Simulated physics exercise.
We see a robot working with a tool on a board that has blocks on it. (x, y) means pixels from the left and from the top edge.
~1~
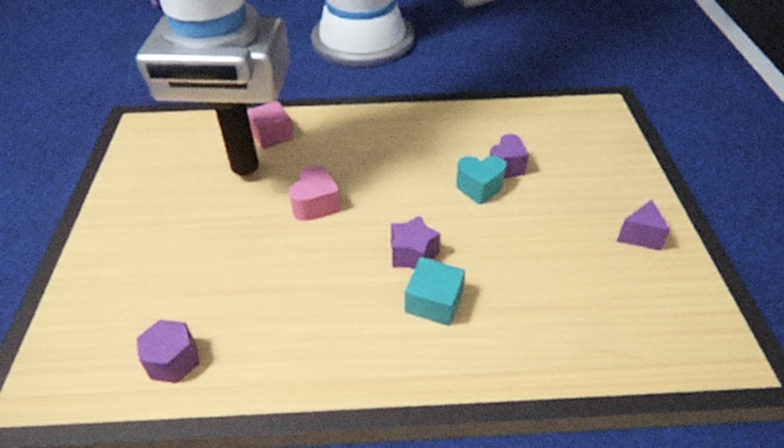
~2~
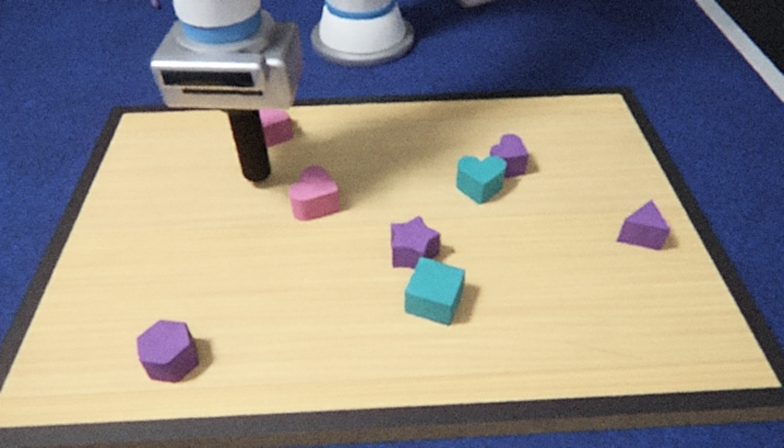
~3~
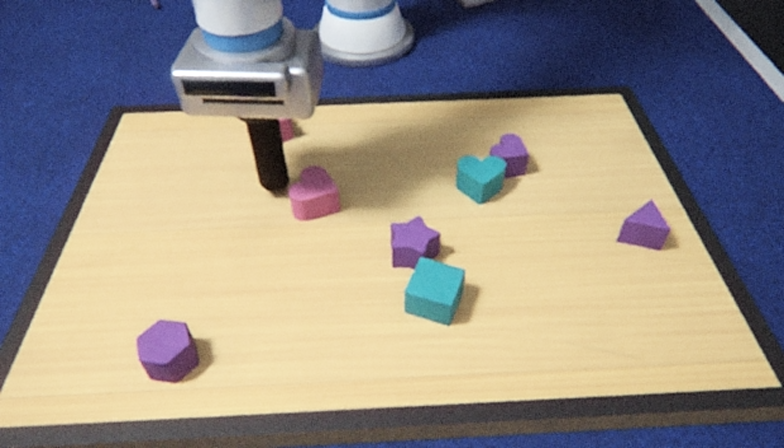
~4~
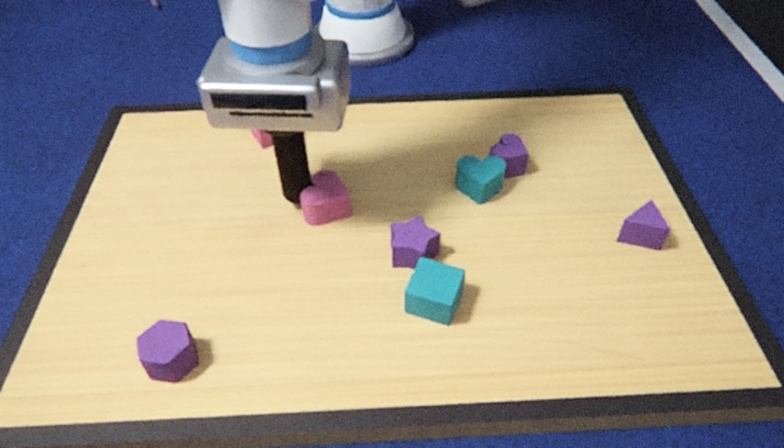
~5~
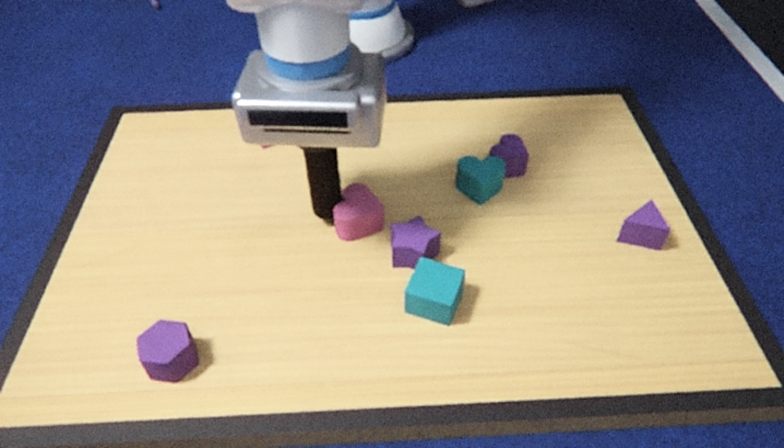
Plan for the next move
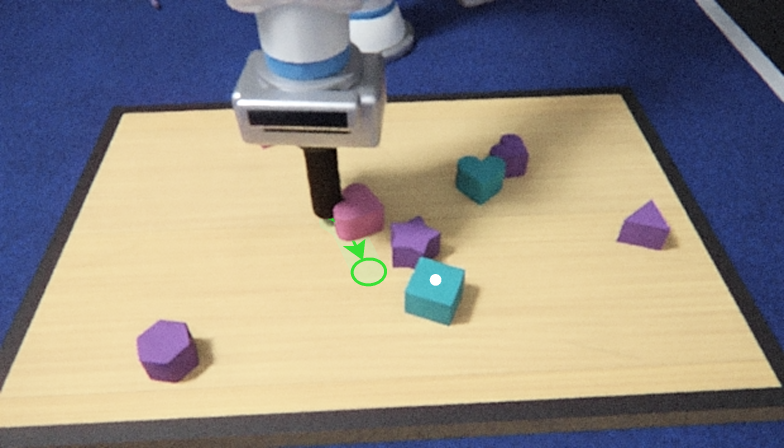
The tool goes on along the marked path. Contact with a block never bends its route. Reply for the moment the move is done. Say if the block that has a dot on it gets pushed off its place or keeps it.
Here the block that has a dot on it stays on its spot.
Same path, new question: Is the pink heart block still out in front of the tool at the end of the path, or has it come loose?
Prediction: Slipped aside.
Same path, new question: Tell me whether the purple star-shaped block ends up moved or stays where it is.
Put simply, it goes somewhere else.
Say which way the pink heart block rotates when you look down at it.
Its rotation is counterclockwise.
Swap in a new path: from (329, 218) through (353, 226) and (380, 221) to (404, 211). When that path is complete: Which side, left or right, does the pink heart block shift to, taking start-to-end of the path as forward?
Taking start-to-end as forward, the block's sideways shift goes to the right.
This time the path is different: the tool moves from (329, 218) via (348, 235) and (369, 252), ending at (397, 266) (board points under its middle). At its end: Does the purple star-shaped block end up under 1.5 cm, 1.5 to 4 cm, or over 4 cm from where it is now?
It is going to finish 1.5 to 4 cm from where it is now.
The drawn path runs from (329, 218) over (348, 231) and (358, 251) to (369, 272); the dot is on the turquoise square block.
On the path given first. Halfway along, tool at (353, 234); pink heart block at (385, 214), turned 30° anticlockwise; purple star-shaped block at (422, 237).
At the end, tool at (368, 264); pink heart block at (387, 216), turned 50° anticlockwise; purple star-shaped block at (426, 237), turned 10° clockwise; turquoise square block not moved.
